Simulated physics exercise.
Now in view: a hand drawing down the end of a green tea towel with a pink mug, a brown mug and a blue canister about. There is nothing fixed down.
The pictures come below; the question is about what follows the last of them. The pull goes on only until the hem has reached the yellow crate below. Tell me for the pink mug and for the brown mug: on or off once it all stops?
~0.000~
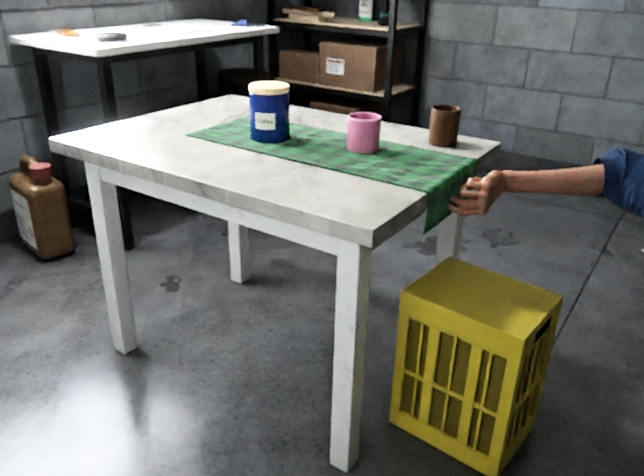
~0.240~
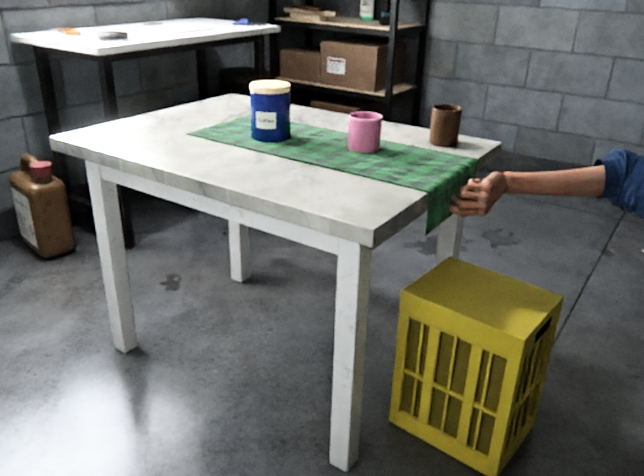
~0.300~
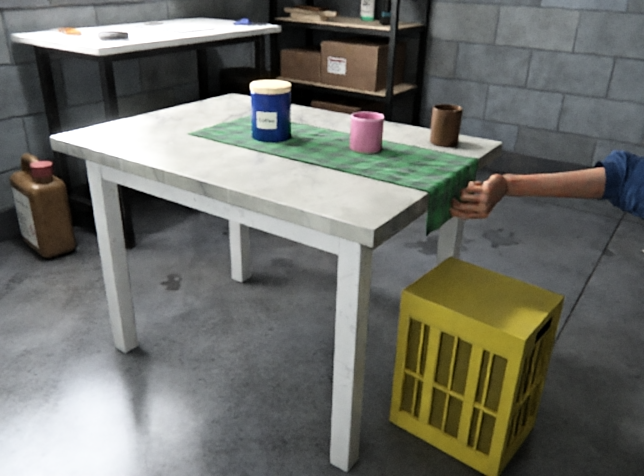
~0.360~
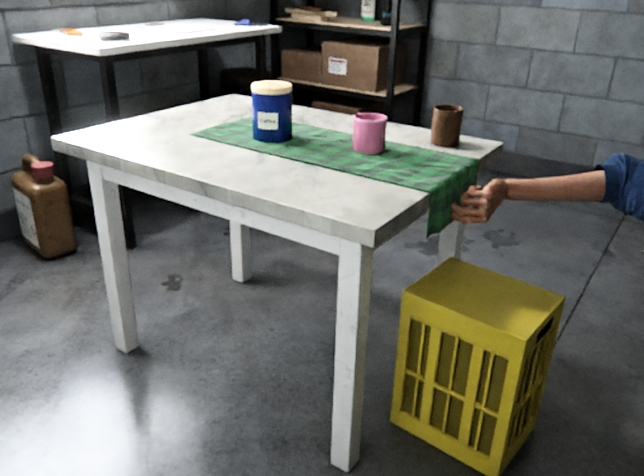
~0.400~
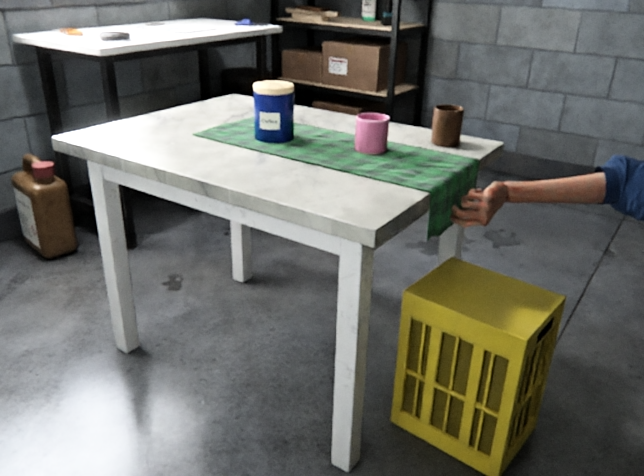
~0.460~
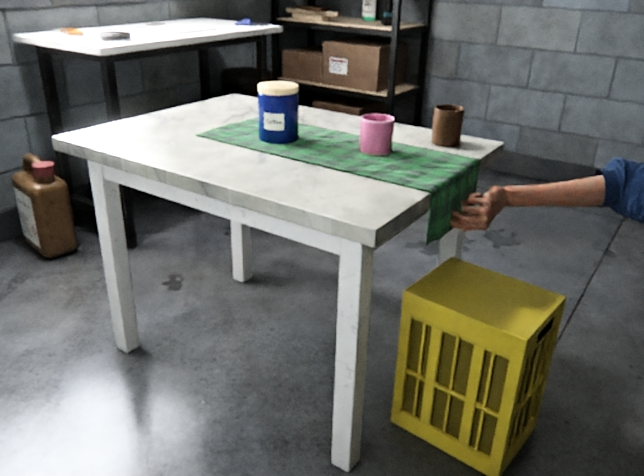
Pink mug: On, brown mug: On.
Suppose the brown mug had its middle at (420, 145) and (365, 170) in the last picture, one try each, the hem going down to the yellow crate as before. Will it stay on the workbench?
Okay, at the first spot it ends up off the top, while at the second it never leaves the top.
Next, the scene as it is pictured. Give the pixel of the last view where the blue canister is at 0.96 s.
I'd say around (310, 118).
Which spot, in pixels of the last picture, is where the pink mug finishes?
The middle sits at (430, 145).
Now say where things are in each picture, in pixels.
The first frame shows tea towel end (423, 235); pink mug (365, 116); brown mug (446, 108); blue canister (269, 85); top of the crate (493, 310).
The second frame shows tea towel end (425, 235), far hem (186, 134); brown mug (447, 107); brown mug stands beside the cloth.
The third frame shows tea towel end (427, 237); pink mug (368, 116).
The fourth frame shows tea towel end (427, 239), far hem (189, 134); brown mug (449, 108).
The fifth frame shows tea towel end (428, 241); pink mug (373, 117).
The sixth frame shows tea towel end (426, 246), far hem (195, 135); pink mug (378, 117); brown mug (450, 108); top of the crate (495, 311).
Around 0.62 s, hem going down; pink mug moved a little; brown mug as before.
Around 0.96 s, hem going down; pink mug carried along near (411, 141); brown mug as before.
Around 1.32 s, hem on the crate; pink mug carried along near (429, 145); brown mug as before.
Finally, hem on the crate; pink mug carried along near (430, 145); brown mug as before. The pink mug remains up there and the brown mug keeps clear of the edge.
